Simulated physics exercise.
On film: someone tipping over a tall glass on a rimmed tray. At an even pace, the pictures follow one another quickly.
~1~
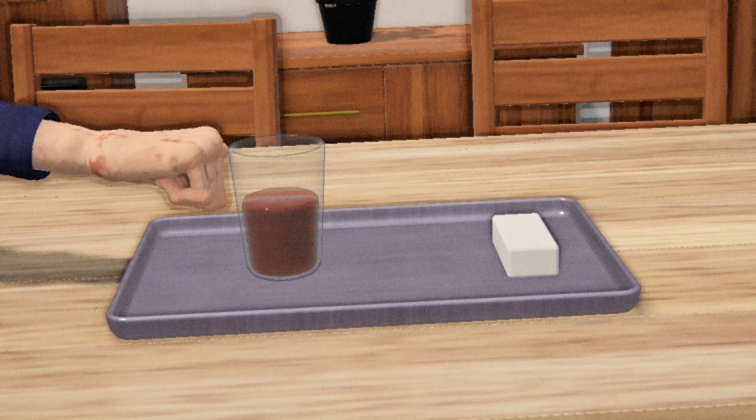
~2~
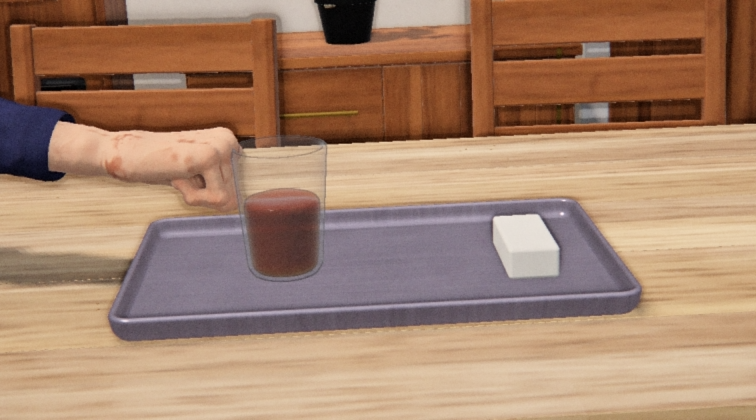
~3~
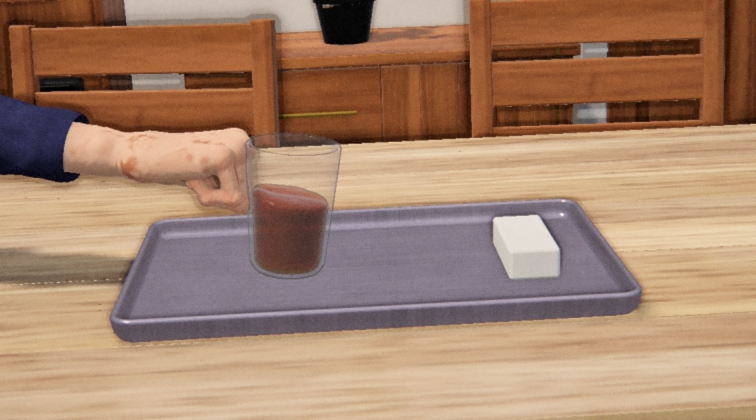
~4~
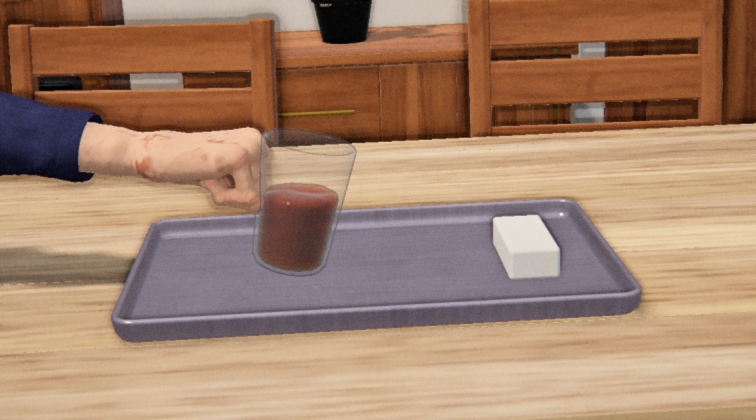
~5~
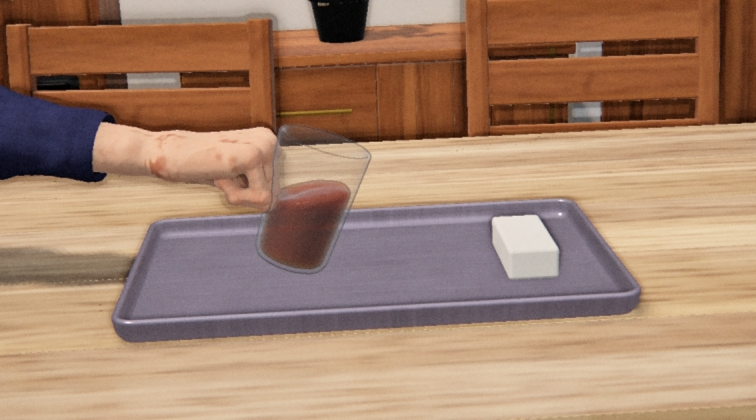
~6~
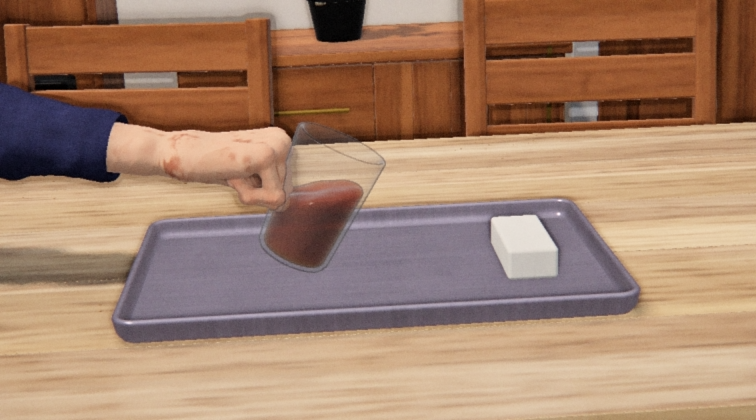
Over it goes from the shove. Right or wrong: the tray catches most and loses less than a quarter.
Right.
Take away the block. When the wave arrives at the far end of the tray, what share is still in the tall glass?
You'd be looking at something near 60 in a hundred.
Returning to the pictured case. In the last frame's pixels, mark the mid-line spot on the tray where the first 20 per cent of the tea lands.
Landing point, centre line: Approx. (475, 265).
A moment on, the tall glass is falling and 100 per cent is in the glass, 0 on the tray and 0 above or beyond its rim.
Next, the tall glass lies on its side and 71 per cent is in the glass, 23 on the tray and 6 above or beyond its rim.
Then the tall glass lies on its side and 36 per cent is in the glass, 45 on the tray and 19 above or beyond its rim.
Later the tall glass lies on its side and 18 per cent is in the glass, 70 on the tray and 12 above or beyond its rim.
Finally, 88 per cent is held by tray and glass, 12 is off the tray.
